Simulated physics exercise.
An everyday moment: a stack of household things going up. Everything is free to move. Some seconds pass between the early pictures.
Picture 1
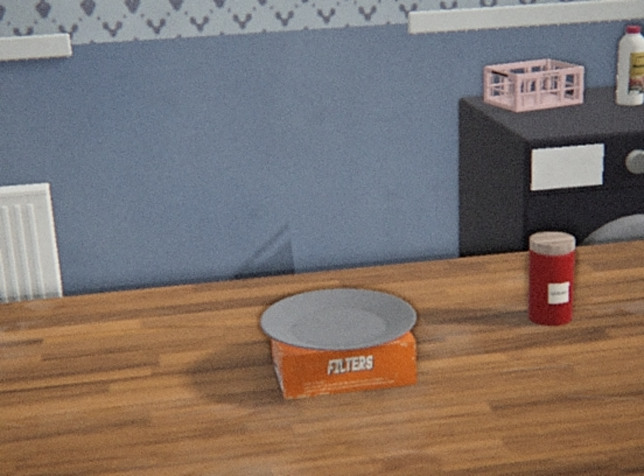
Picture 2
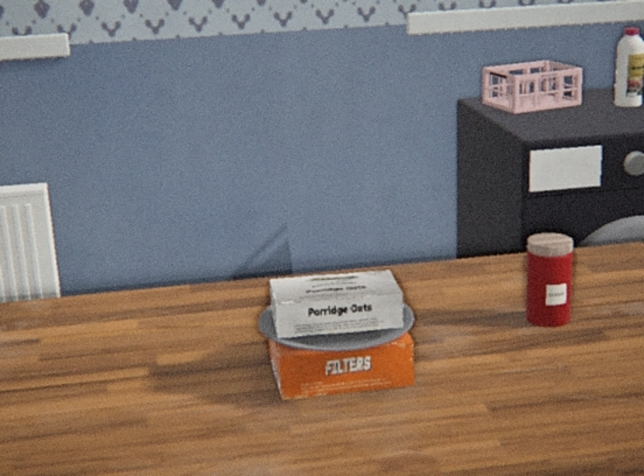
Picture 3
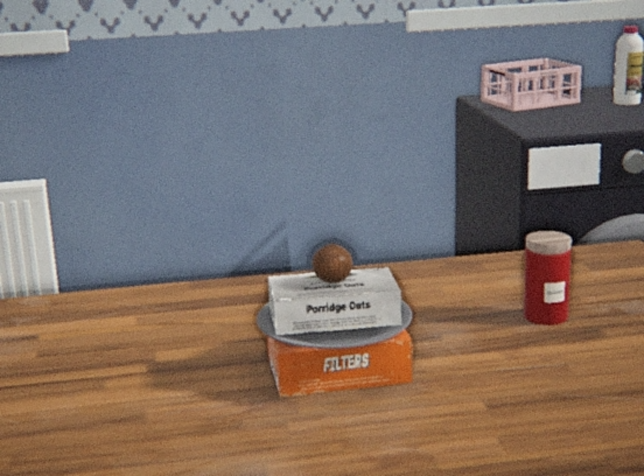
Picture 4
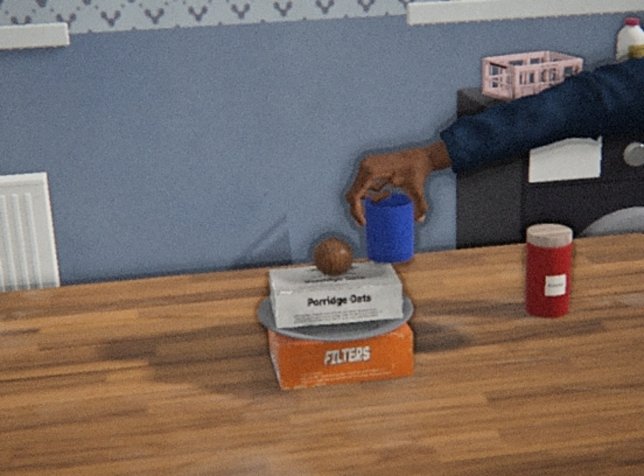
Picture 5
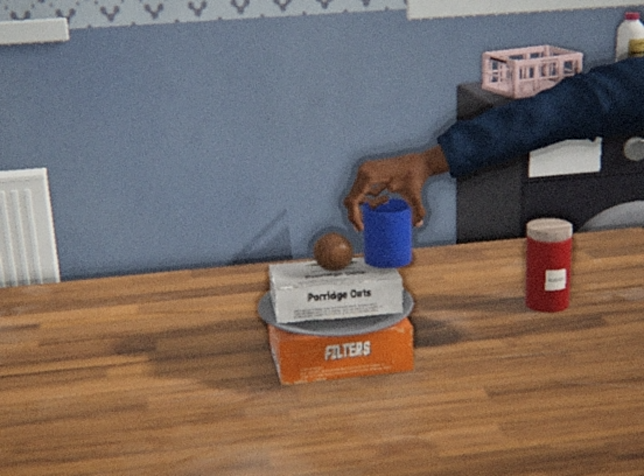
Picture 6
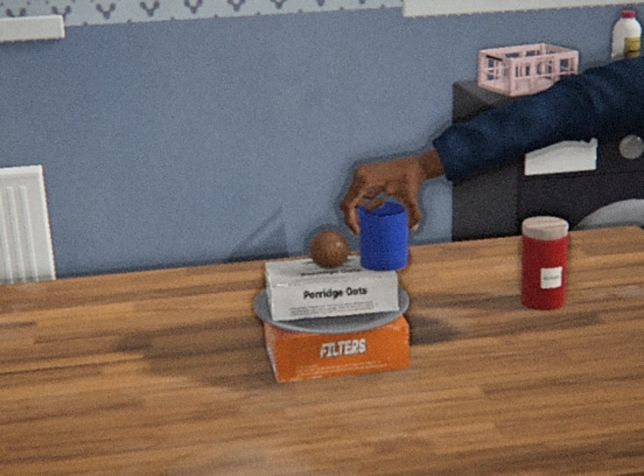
To begin with, a grey plate rests on an orange filters box on a wooden table, a red jar to the right. A white porridge oats packet appears on the plate, then a brown ball-shaped item on top. A hand reaches in from the right and lowers a blue cup onto the packet beside it, still holding it.
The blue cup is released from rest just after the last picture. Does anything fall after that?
As it turns out, it holds.
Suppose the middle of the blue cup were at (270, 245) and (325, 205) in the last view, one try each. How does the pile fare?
First try: It holds; second try: It comes apart.
Then, 0.90 s after the last picture, nothing has stirred.
Then, 2.00 s after the last picture, blue cup resting near (383, 237).
At rest, all 6 in place. Seen from the same camera at the end, blue cup near (383, 237). The pile keeps its balance.
